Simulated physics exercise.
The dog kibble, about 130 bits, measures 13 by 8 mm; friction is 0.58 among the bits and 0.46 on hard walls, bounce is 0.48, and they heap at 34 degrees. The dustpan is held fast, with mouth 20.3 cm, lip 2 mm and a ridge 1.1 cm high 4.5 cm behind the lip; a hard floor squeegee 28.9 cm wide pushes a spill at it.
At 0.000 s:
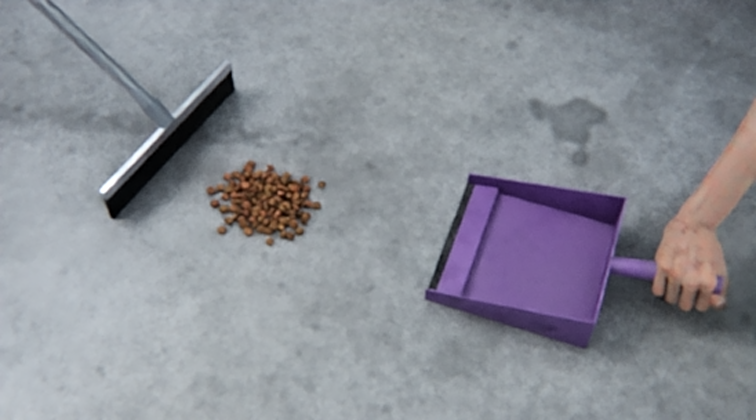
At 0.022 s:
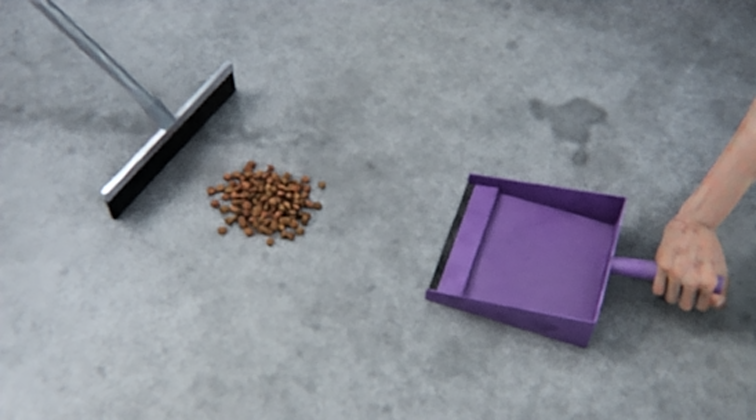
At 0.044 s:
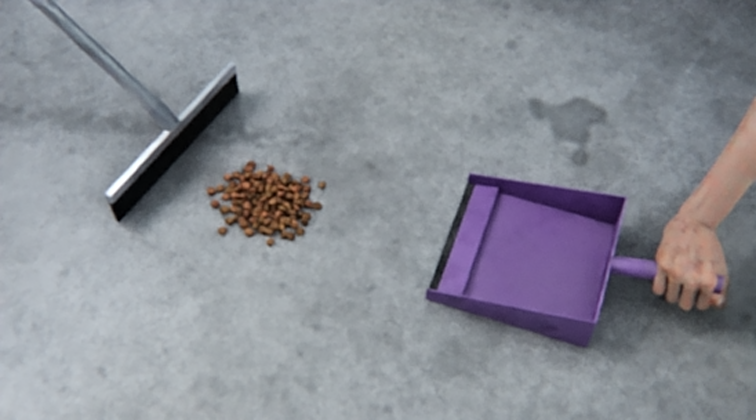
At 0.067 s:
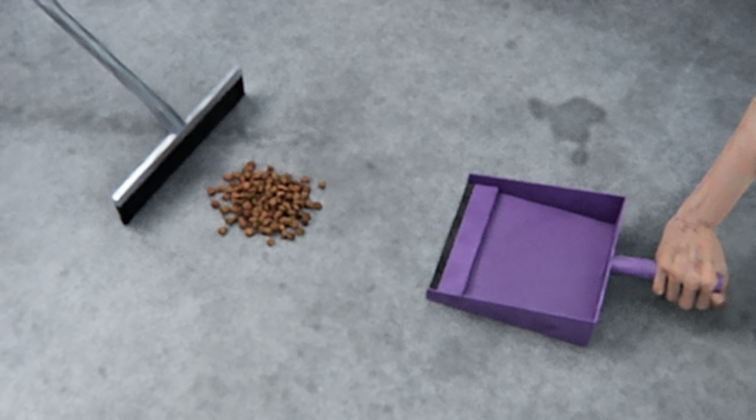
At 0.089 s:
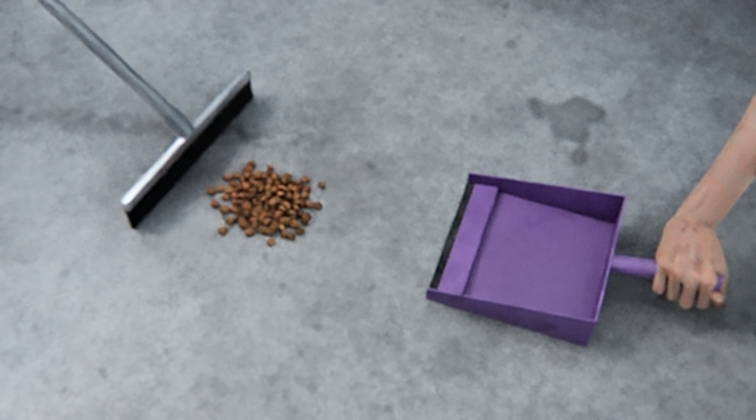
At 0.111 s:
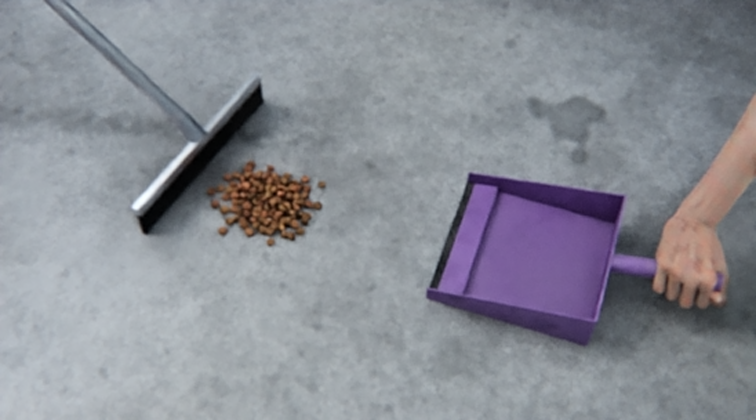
A squeegee with a black blade and a grey metal handle slides slowly at the upper left, edging right and slightly down until it is close beside a small heap of brown kibble. The heap lies undisturbed on a mottled grey concrete floor, seen from above by a still camera. At the right, a bare hand holds a purple dustpan motionless, its open side facing left.
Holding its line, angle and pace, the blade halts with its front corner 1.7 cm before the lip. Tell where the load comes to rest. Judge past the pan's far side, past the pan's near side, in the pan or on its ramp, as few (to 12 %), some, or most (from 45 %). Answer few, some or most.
Past the pan's far side: Few; past the pan's near side: Some; in the pan or on its ramp: Some.
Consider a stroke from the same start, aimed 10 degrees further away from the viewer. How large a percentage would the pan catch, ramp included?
About 15 percent would end up there.
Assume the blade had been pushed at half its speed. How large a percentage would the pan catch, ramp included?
About 5 per cent.
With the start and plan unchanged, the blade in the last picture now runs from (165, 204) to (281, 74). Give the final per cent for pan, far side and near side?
The pan gets 35, the far side 5 and the near side 20.
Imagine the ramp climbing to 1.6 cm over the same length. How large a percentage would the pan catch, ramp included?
Close to 15 per cent then.
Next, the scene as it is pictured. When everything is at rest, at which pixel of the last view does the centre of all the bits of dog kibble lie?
Est. centre at rest: (424, 274) px.
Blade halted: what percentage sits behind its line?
Roughly 0 per cent.
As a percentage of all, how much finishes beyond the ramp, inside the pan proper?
Estimate: Near 5 per cent of all.
After 0.30 s, middle of the blade 21 cm from the lip; 0 % over the lip, far side 0 %, near side 10 %.
After 0.43 s, middle of the blade 10 cm from the lip; 0 % over the lip, far side 0 %, near side 25 %.
Then, at 0.69 s, middle of the blade 5 cm from the lip; 15 % over the lip, far side 0 %, near side 35 %.
In the end, at 1.2 s, far side 0 %, near side 35 %, pan 15 %, in front of the lip or behind the blade 45 %.
